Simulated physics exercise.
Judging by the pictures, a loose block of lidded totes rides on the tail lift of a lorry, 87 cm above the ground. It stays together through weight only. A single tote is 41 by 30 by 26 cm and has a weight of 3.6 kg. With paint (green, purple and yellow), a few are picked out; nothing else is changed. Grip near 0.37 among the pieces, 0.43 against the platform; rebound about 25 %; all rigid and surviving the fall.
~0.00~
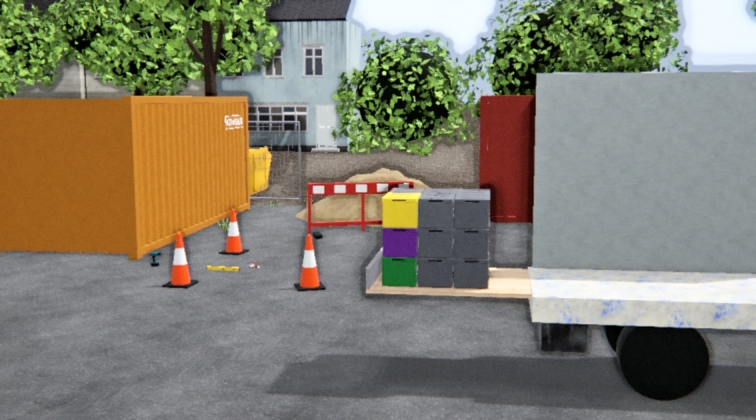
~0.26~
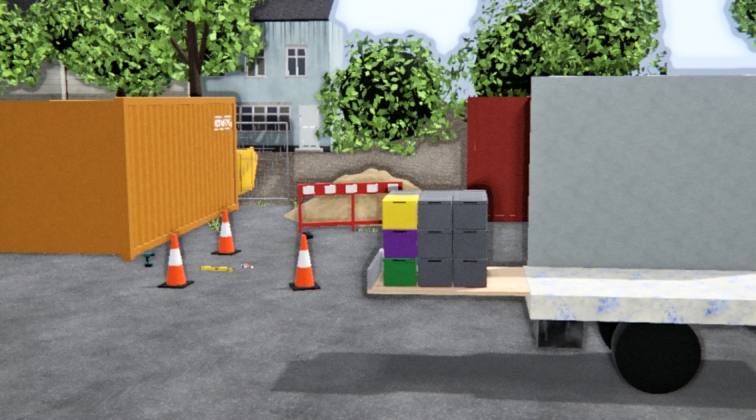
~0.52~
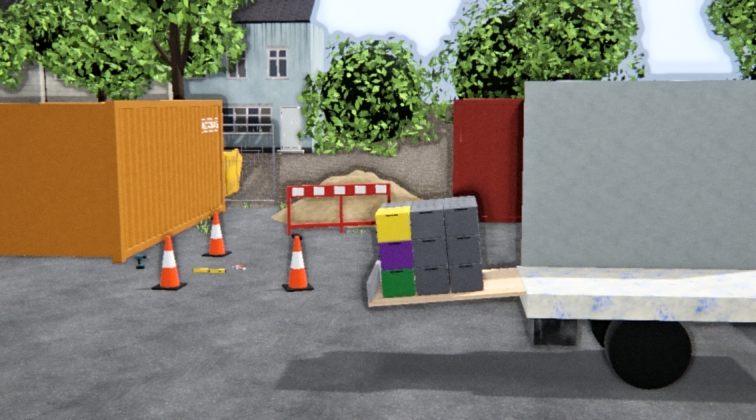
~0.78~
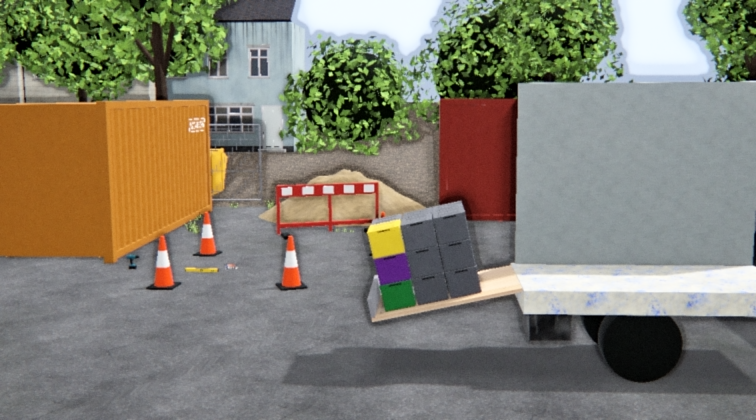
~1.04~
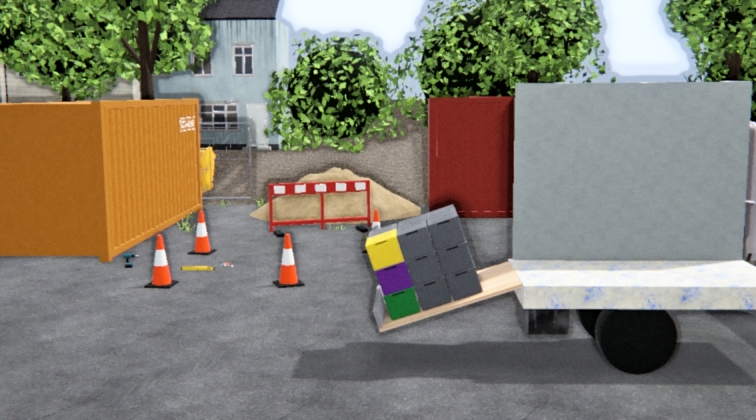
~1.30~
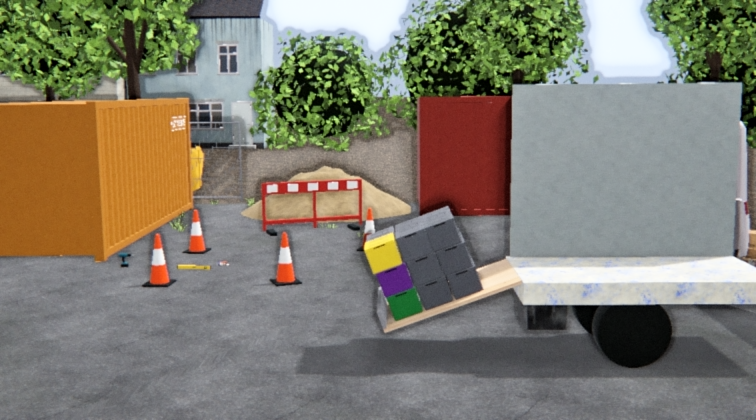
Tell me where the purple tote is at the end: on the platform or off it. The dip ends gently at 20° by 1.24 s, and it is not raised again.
At the end the purple tote is off the platform.
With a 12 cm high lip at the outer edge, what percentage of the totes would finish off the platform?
That would be 60 per cent.
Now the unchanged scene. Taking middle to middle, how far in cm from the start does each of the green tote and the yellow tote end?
Distances: Green 40, yellow 170 (cm).
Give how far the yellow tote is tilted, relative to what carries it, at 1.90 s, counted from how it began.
Angle at that time, about 25 degrees.
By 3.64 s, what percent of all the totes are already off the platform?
45 per cent.
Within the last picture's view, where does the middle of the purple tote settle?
At roughly (339, 342).
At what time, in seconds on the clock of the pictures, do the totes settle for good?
Near 6.0 s.
After 1.90 s, slope 20°; 2 of the 18 totes off the platform; purple tote leaning 26°; yellow tote leaning 26°.
After 2.44 s, slope 20°; 4 of the 18 totes off the platform; purple tote on its side; yellow tote on its side.
After 3.64 s, slope 20°; 8 of the 18 totes off the platform; purple tote on its side; yellow tote on its side.
At rest (6.2 s), slope 20°; 9 of the 18 totes off the platform; purple tote on its side; yellow tote on its side; green tote shifted 9 cm. As the last picture would show them, middles, purple tote near (339, 342), yellow tote near (312, 342).
